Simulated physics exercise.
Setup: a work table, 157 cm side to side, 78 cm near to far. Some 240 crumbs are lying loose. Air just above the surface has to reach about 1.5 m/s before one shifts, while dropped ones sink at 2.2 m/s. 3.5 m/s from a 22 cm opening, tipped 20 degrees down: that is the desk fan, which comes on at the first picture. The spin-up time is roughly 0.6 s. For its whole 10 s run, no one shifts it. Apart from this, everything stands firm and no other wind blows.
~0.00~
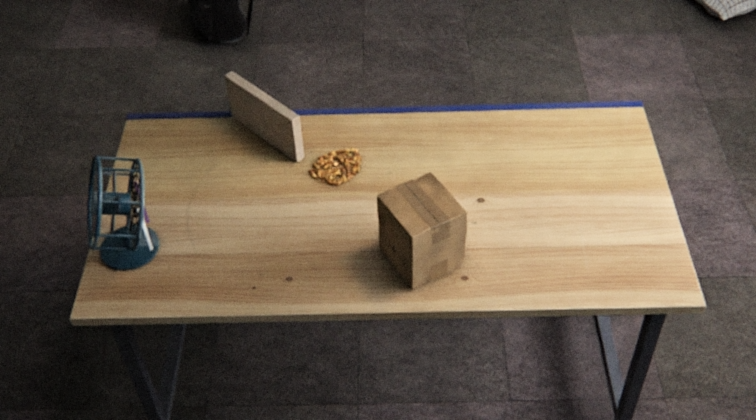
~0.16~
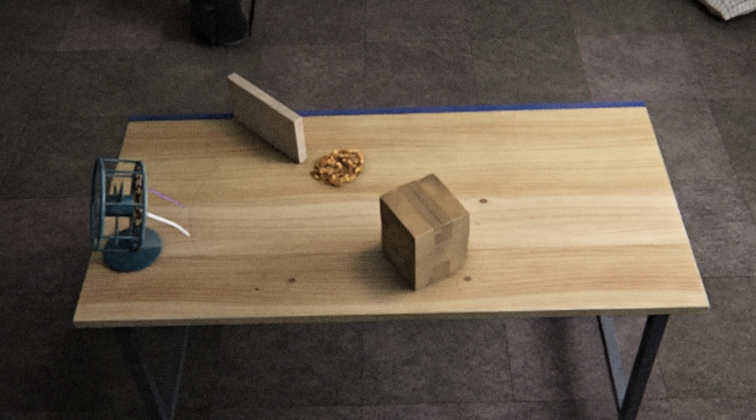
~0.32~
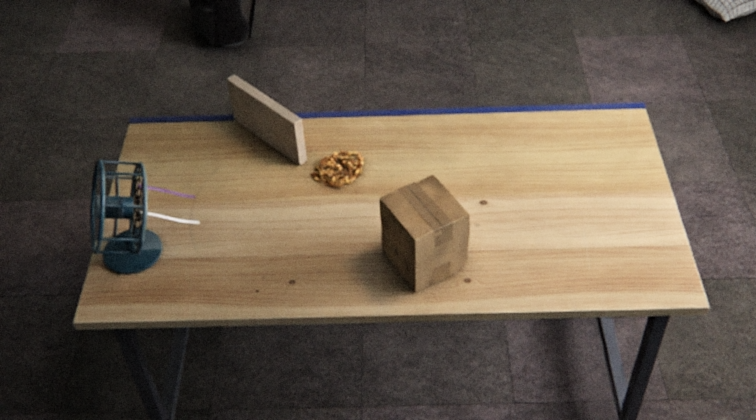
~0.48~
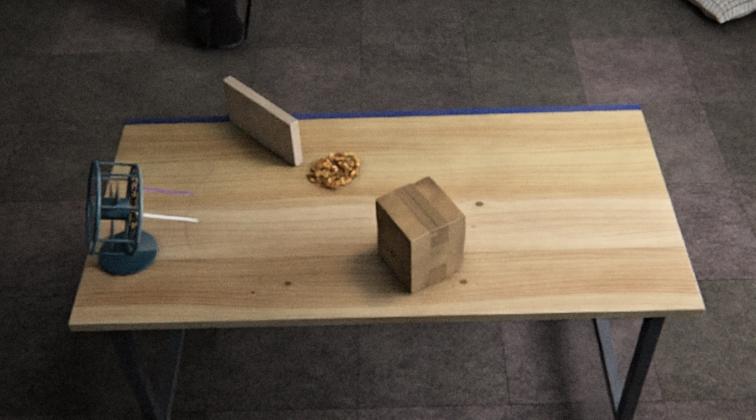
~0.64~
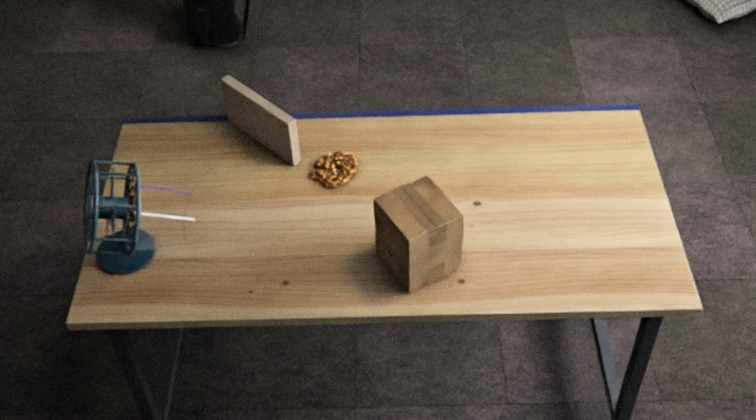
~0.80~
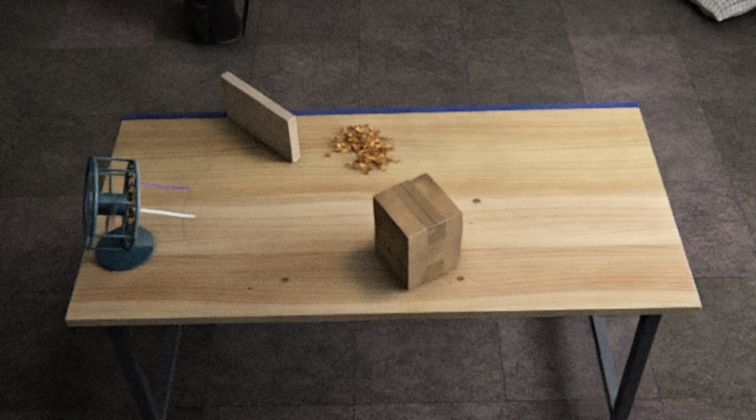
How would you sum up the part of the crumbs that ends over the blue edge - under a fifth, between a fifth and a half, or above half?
The share beyond that edge will come out larger than half.
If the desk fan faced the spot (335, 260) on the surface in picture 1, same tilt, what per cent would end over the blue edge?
I'd expect close to 70 percent of them to end up there.
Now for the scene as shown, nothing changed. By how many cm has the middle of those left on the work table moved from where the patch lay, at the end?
Close to 25 cm.
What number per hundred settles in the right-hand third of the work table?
Near 0 %.
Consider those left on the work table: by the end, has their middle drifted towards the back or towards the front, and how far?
Direction: Rearward; distance: About 20 cm.
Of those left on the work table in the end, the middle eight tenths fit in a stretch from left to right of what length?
Spread, left to right: Approx. 20 cm.
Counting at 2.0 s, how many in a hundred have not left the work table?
About 30 per cent remain.
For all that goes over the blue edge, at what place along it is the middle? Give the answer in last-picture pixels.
I'd say roughly (460, 107).
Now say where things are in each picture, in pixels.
In the first picture, the middle of the crumbs is near (336, 165), none has stirred yet and the mouth of the desk fan is at (115, 204).
In the second picture, the middle of the crumbs is near (338, 165), none has stirred yet and the blue edge is centred on (386, 109).
In the third picture, the middle of the crumbs is near (338, 167), none has stirred yet, the top of a board is at (263, 98) and the top of a box is at (425, 205).
In the fourth picture, the middle of the crumbs is near (334, 168) and none has stirred yet.
In the fifth picture, the middle of the crumbs is near (333, 167), the farthest in sight from the desk fan is at (352, 155) and about 5 % have left their places.
In the sixth picture, the middle of the crumbs is near (368, 149), the farthest in sight from the desk fan is at (390, 139) and all have left their places.
After 2.0 s, 14 % are on the move or not yet settled, 75 % are over the blue edge; the middle of those still in play is near (379, 113).
After 3.2 s, 12 % are on the move or not yet settled, 75 % are over the blue edge; the middle of those still in play is near (379, 118).
After 5.5 s, 9 % are on the move or not yet settled, 76 % are over the blue edge; the middle of those still in play is near (379, 113).
After 10.0 s, at the end, 77 % are over the blue edge; the middle of those still in play is near (379, 113).
